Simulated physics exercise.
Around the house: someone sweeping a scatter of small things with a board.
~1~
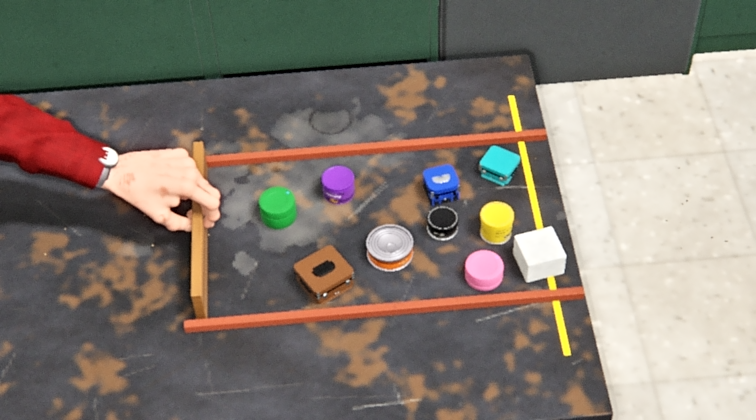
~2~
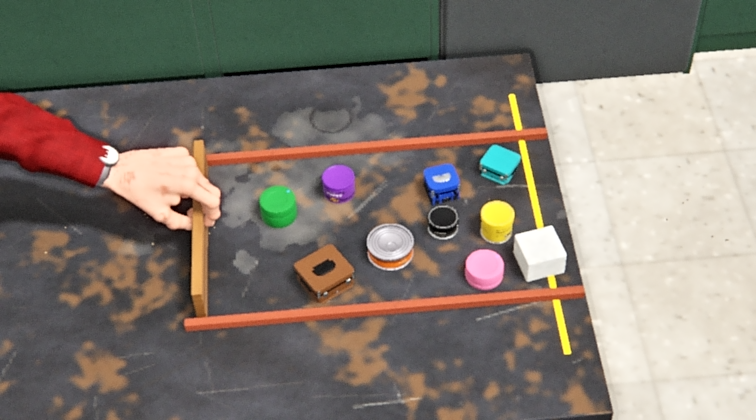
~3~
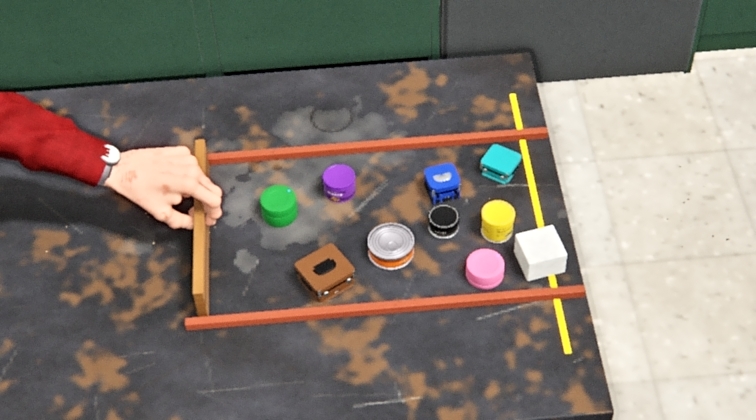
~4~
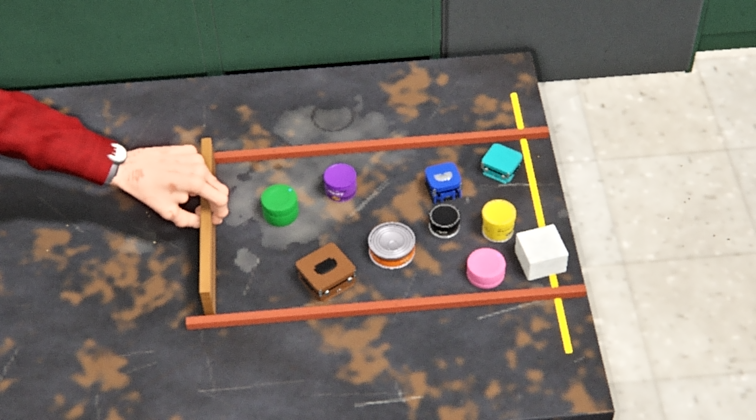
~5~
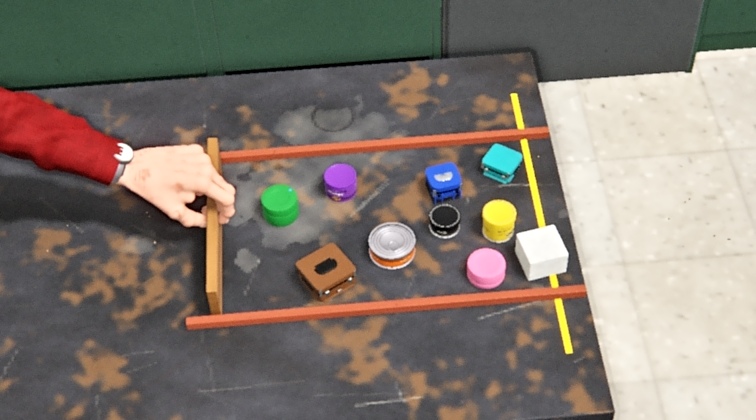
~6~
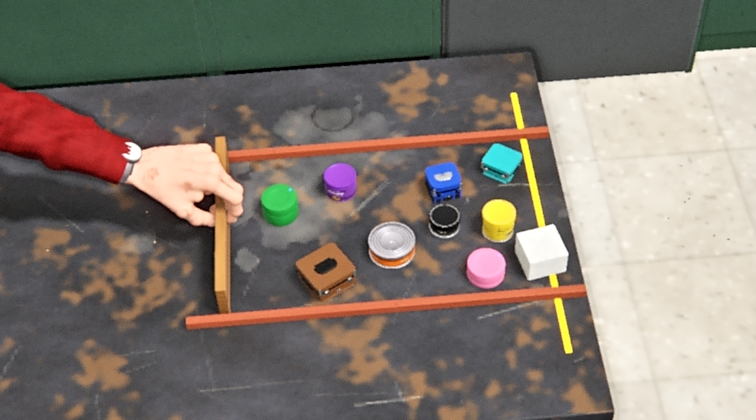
A hand sliding a wooden board slowly rightward between two red rails towards scattered small coloured containers, which stay still.
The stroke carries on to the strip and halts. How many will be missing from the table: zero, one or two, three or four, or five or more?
As it turns out, the number that fall off is five or more.
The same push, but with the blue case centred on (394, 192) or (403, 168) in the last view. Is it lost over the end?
The blue case drops off; falls.
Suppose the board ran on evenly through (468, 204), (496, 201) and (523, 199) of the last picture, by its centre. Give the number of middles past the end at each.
Past the end: 0, 1 and 4.
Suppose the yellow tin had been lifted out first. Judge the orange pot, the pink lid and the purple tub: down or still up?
The orange pot is kept; the pink lid tumbles off; the purple tub is kept.
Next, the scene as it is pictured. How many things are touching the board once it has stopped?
In contact: 4.
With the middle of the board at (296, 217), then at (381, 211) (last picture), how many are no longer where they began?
At the one place 2, at the other 4.
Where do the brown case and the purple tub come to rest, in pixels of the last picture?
The brown case at (575, 266), the purple tub at (542, 146).
A little later, none off yet; white block at rest near (541, 252); turquoise case at rest near (502, 164); yellow tin at rest near (499, 222).
Next, none off yet; white block moving near (548, 251); turquoise case moving near (505, 163); yellow tin moving near (505, 224).
When it is over, the number that fall off is five or more; down, black tin, blue case, pink lid, yellow tin, turquoise case and white block.
